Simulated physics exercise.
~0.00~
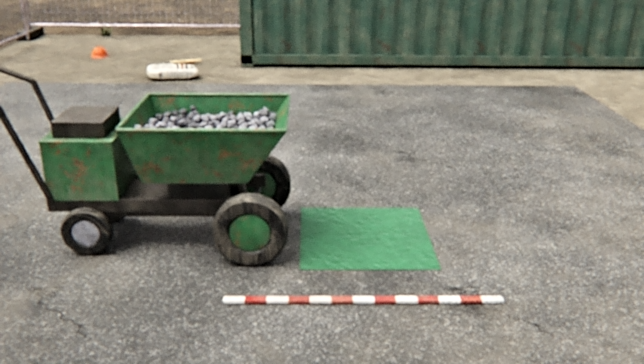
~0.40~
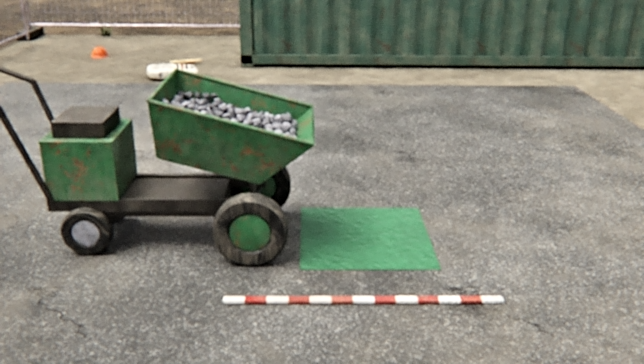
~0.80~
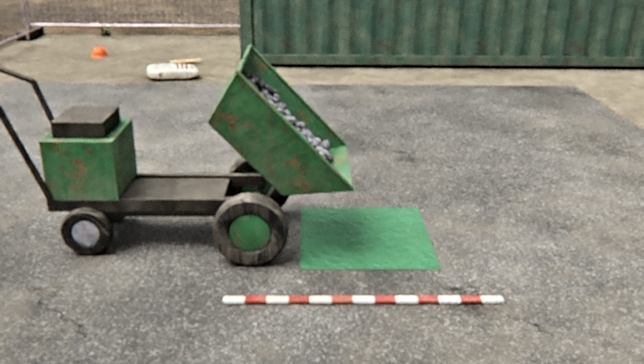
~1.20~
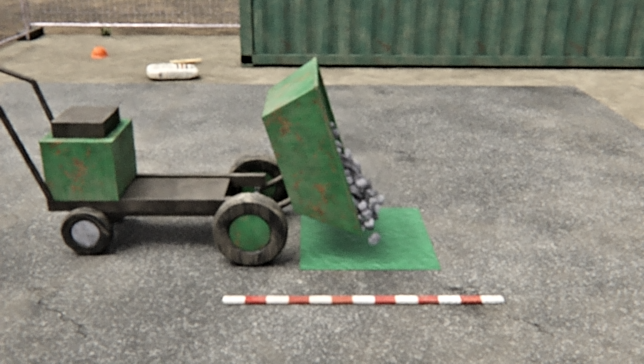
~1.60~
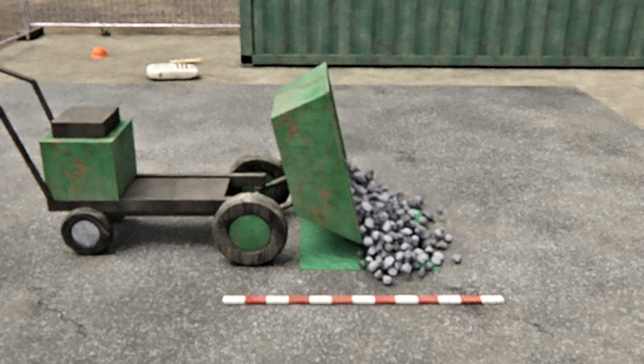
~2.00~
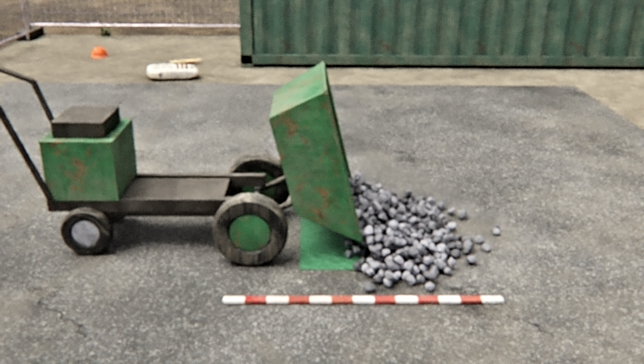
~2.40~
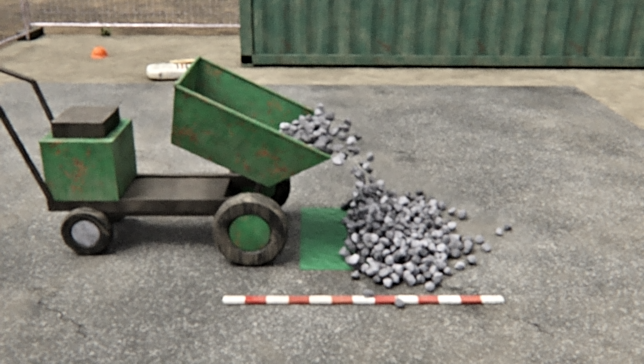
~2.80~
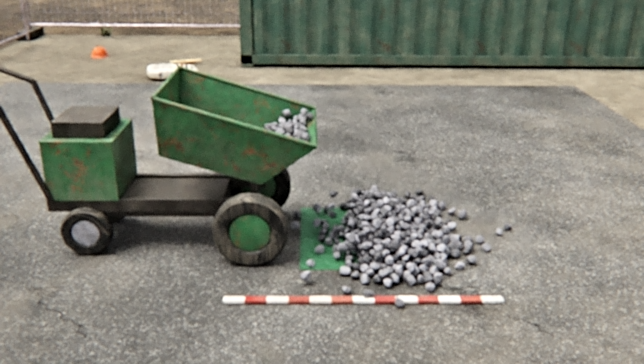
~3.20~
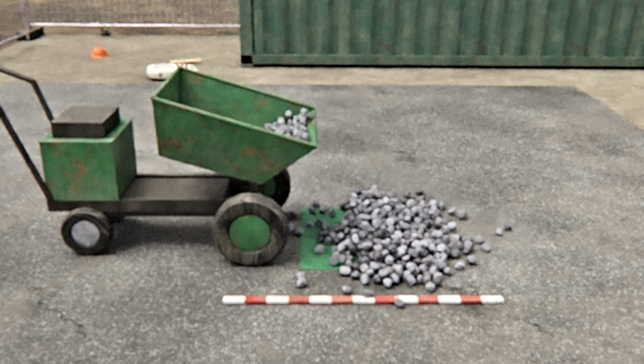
A green motor barrow tipped its skip steeply forward and poured grey stones into a heap over the green sheet, then lowered it partway, spilling more, and stopped still tilted, with some stones left inside and a few scattered beyond the heap.
